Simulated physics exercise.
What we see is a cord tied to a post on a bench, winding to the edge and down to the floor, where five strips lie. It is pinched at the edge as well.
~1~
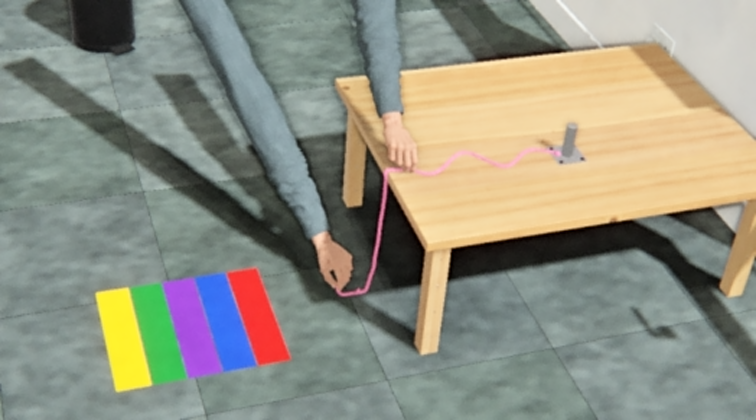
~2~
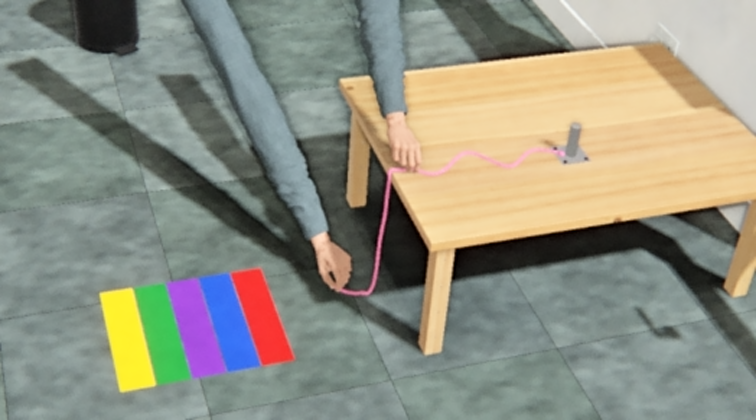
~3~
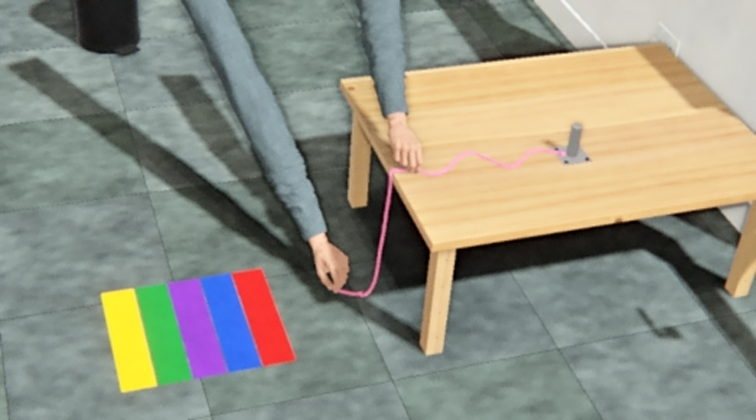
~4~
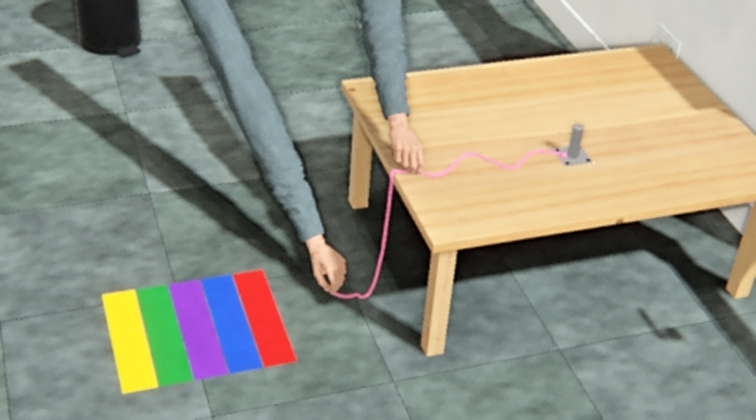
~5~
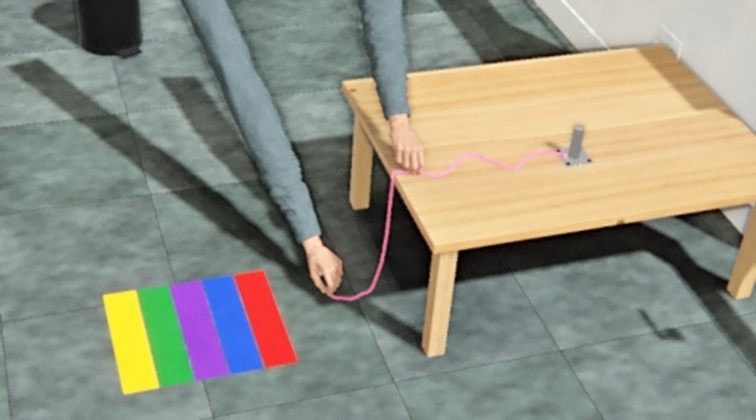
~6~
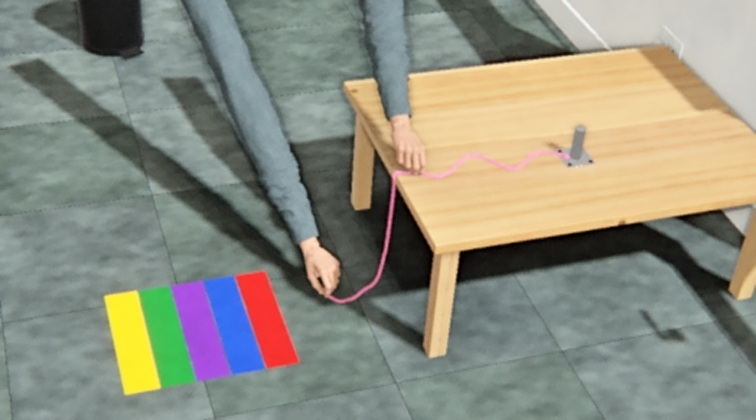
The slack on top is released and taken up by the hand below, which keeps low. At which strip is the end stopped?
The end stops over the purple strip.
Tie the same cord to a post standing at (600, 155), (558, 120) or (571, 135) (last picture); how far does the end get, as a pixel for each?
The places are (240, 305), (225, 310) and (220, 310).
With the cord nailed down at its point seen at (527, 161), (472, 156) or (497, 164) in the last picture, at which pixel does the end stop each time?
About (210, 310), (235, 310) and (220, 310).
Soon after, end near (264, 303); over red.
After that, end near (225, 310); over blue.
At the stop, end near (202, 313); over purple. It gets as far as the purple strip.
